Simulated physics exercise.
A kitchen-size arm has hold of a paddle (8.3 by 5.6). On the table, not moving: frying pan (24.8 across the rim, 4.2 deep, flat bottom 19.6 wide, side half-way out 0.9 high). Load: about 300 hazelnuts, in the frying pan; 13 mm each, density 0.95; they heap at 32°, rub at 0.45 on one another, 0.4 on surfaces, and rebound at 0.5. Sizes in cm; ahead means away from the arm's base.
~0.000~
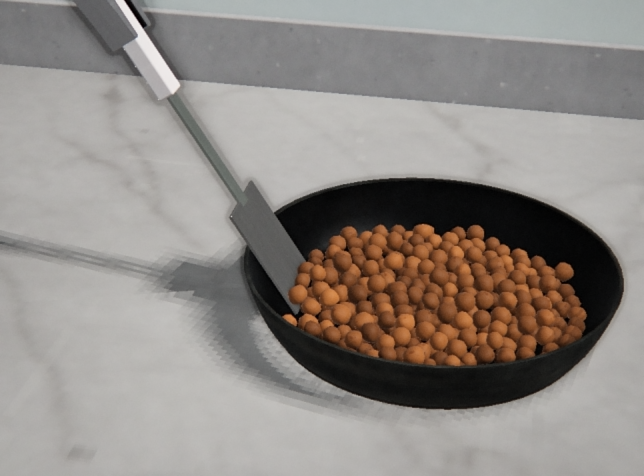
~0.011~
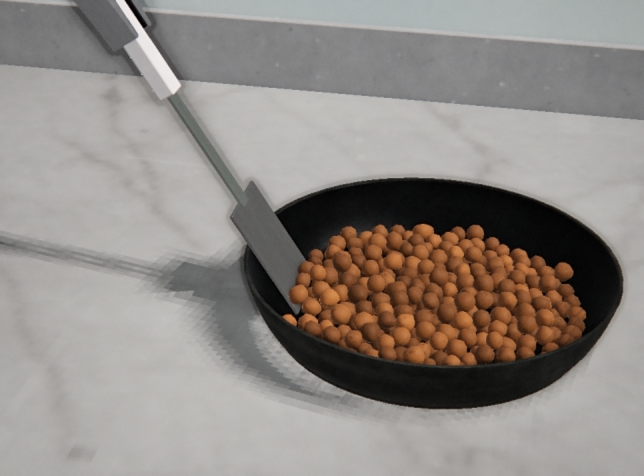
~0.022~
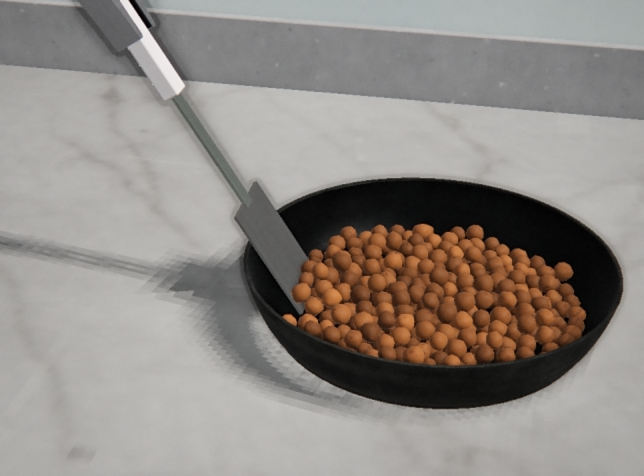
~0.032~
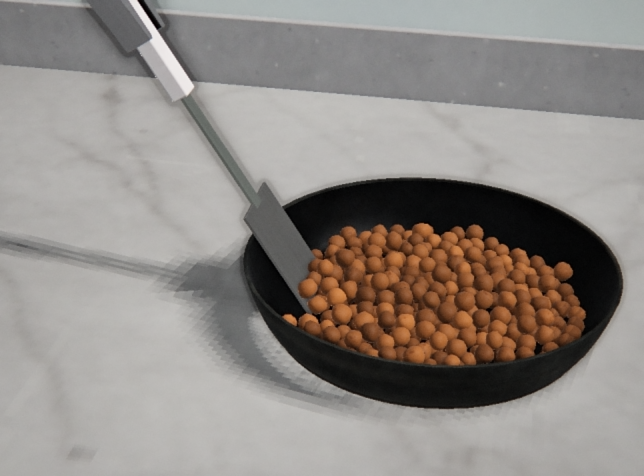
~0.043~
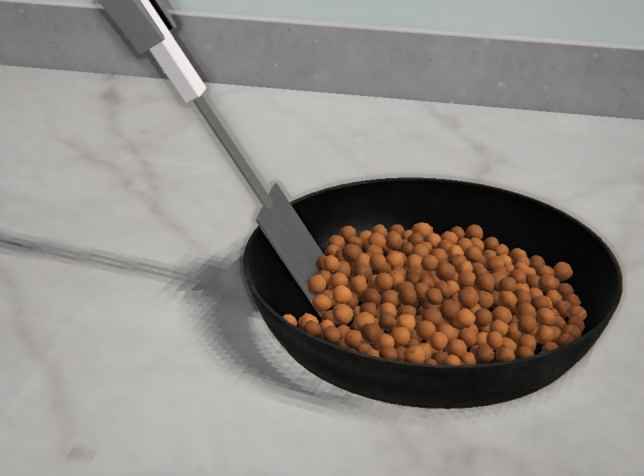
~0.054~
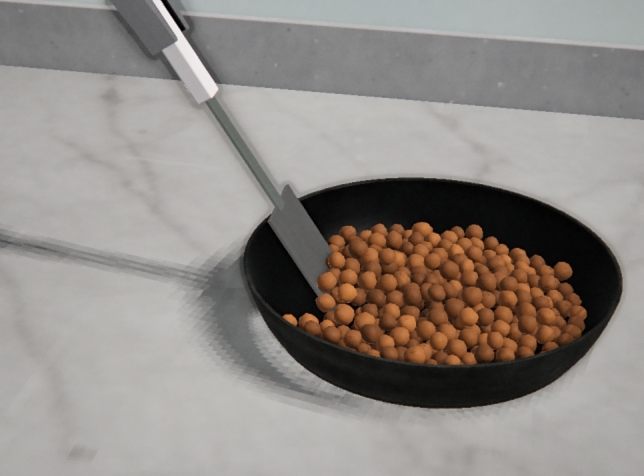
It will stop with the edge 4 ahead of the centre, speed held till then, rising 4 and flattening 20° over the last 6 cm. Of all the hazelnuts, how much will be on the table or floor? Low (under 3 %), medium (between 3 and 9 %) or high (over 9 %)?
A low share, under 3 %, ends on the table or floor.
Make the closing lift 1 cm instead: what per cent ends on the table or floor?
Some 0 per cent.
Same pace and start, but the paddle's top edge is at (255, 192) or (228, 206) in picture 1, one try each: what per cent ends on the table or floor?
Some 0 and 0 per cent.
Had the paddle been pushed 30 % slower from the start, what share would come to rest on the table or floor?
In that case some 0 per cent.
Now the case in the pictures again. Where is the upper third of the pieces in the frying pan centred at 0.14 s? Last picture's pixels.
Near (464, 289).
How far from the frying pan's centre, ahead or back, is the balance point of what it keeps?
About 3.0 cm ahead.
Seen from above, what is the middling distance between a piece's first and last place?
Roughly 1 cm.
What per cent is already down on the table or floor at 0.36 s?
Roughly 2 per cent.
After 0.10 s, sloping 57°, highest piece 5 above the table; 297 in the frying pan.
After 0.14 s, sloping 48°, highest piece 6 above the table; 297 in the frying pan.
After 0.36 s, sloping 37°, highest piece 5 above the table; 294 in the frying pan, 3 on the table or floor.
After 1.41 s, sloping 37°, highest piece 5 above the table; 294 in the frying pan, 3 on the table or floor.
At rest, 294 in the frying pan, 3 on the table or floor. That is 1 % on the table or floor.
